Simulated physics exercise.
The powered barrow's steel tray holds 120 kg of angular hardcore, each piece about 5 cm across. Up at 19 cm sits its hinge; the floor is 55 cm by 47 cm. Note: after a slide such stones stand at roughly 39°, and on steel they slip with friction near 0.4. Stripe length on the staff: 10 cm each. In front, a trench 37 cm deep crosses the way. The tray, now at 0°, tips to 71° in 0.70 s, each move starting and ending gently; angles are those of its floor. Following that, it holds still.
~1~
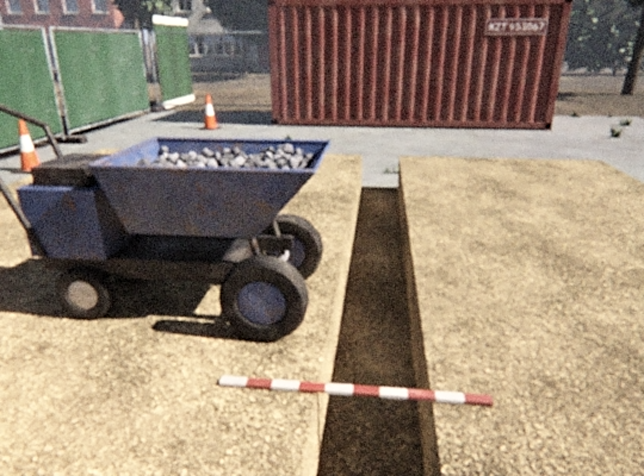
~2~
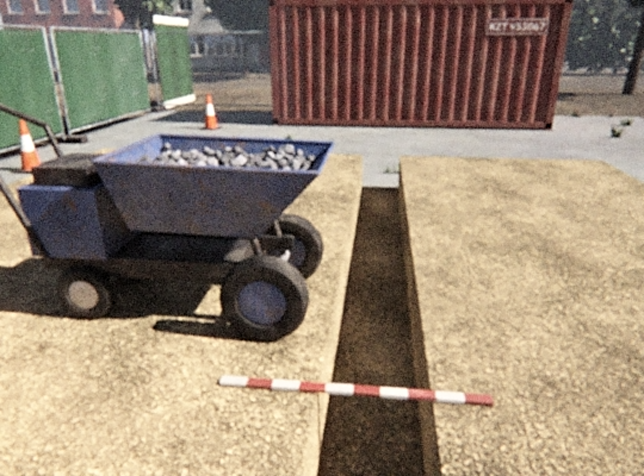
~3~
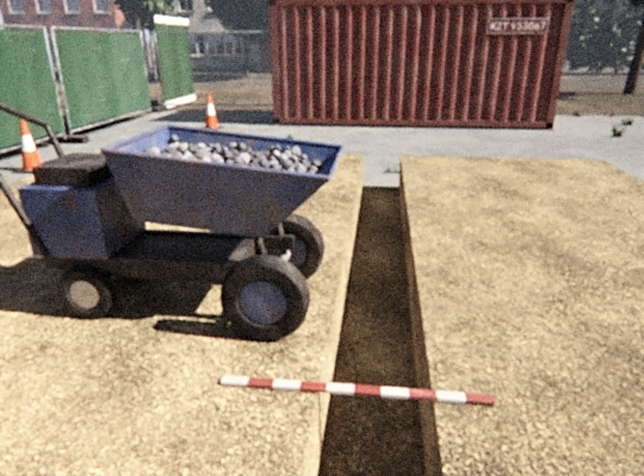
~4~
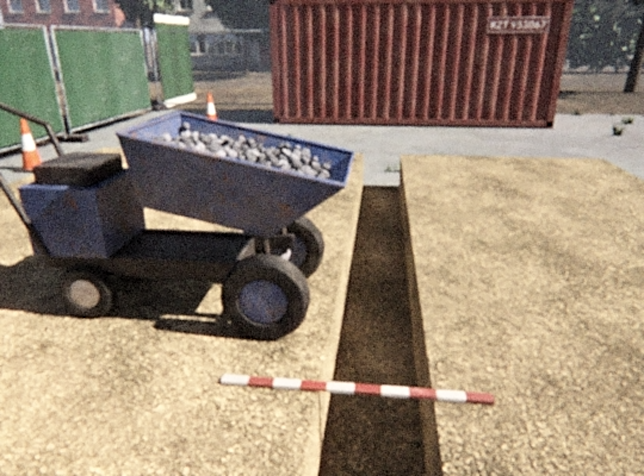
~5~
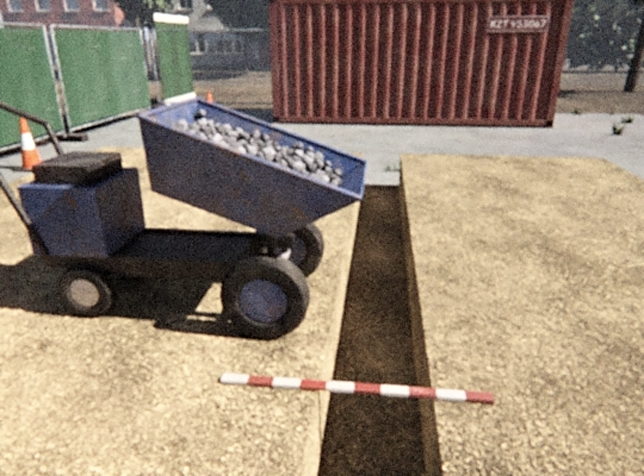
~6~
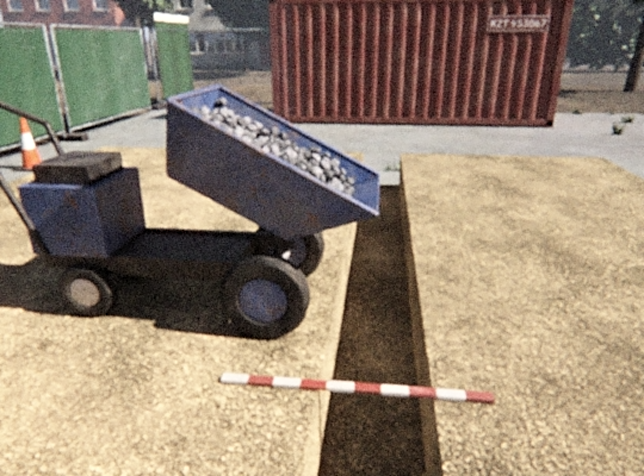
On a sunlit building site with pale gravelly ground, seen from slightly above and side-on by a camera that stays still, a narrow dark trench runs away toward a rust-red container. At left stands a blue powered barrow heaped with grey stones, near green fence panels and orange cones, with a red-and-white staff across the trench in front. The barrow's tray tilts steadily up at its left end, its right lip dipping toward the trench, while the wheels stay put and the stones remain inside.
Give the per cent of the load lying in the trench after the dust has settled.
Close to 32 in every hundred.
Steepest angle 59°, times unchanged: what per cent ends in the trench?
In that case some 15 per cent.
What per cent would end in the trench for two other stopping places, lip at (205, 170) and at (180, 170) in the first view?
100 % and 70 %.
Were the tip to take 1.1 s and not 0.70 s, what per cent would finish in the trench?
That works out at about 45 in a hundred.
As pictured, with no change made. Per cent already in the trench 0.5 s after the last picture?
About 5 per cent by then.
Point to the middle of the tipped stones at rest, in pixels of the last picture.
At about pixel (454, 310) in the last view.
Then, 0.2 s after the last picture the floor is at 59°, 100 % in the tray; the foremost stones are at (393, 239).
Then, 0.5 s after the last picture the floor is at 71°, 72 % in the tray, 3 % in the trench, 25 % past the trench; the foremost stones are at (491, 328).
Then, 0.8 s after the last picture the floor is at 71°, 25 % in the tray, 10 % in the trench, 65 % past the trench; the foremost stones are at (627, 308).
Then, 2.8 s after the last picture the floor is at 71°, 4 % in the tray, 32 % in the trench, 64 % past the trench; the foremost stones are past the picture's edge.
